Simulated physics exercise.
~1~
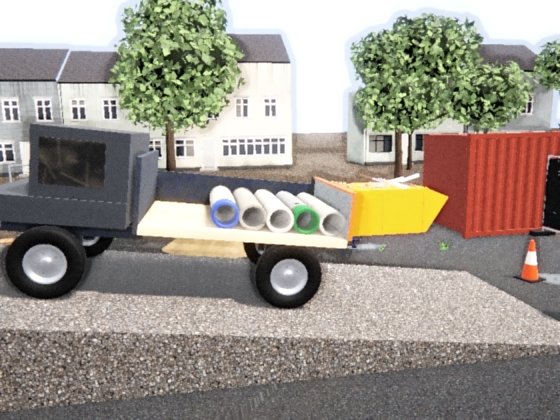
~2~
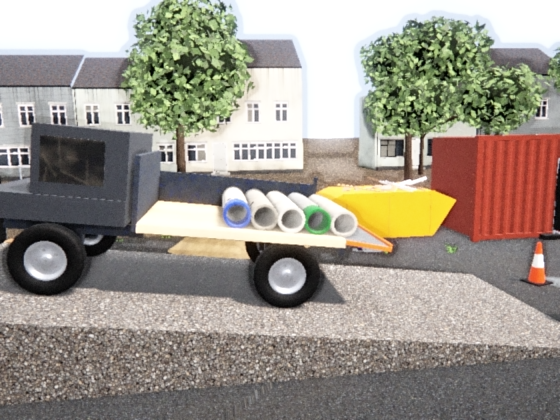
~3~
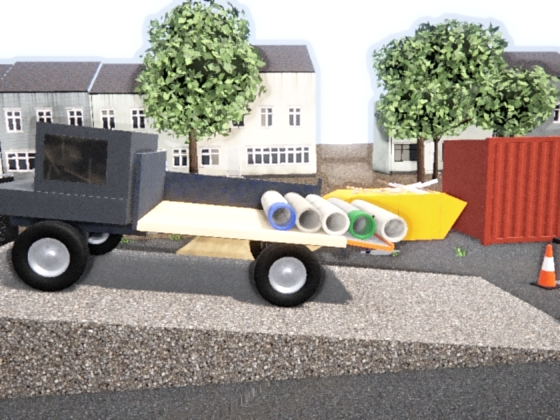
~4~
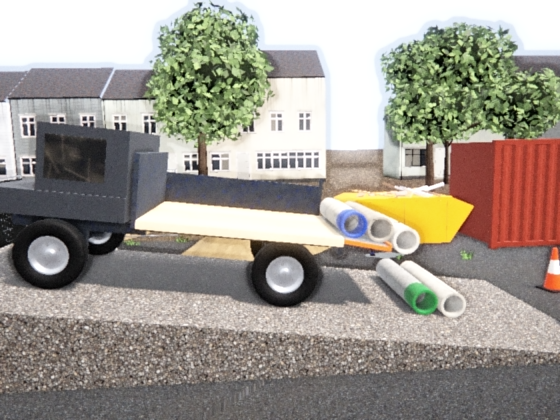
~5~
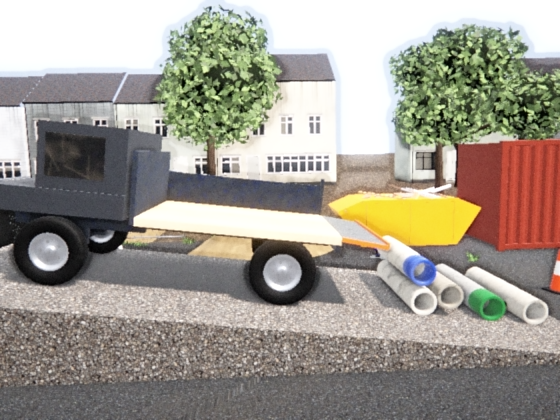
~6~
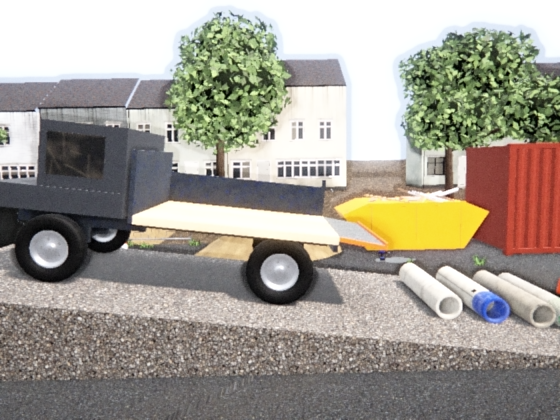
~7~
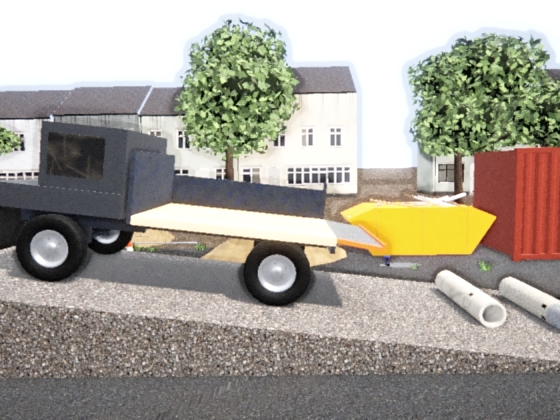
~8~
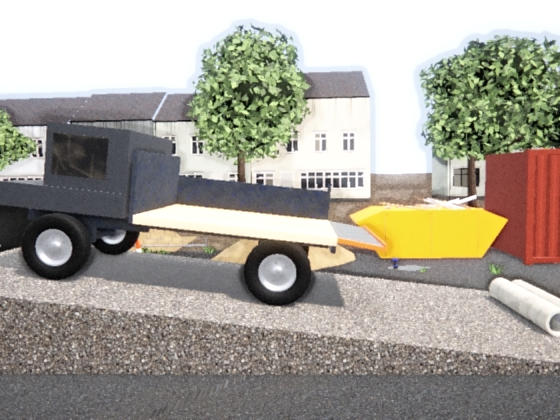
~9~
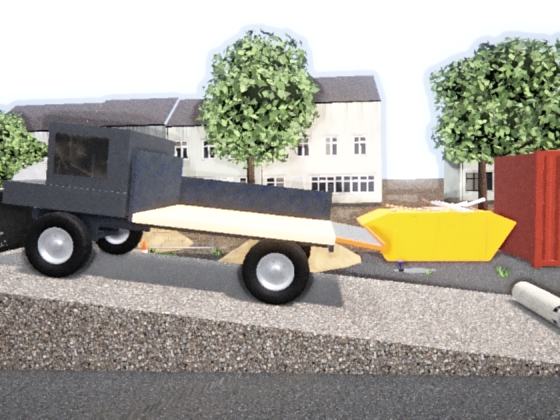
Five pipes roll right off a pickup's lowered tailgate and across the ground, mostly leaving view.
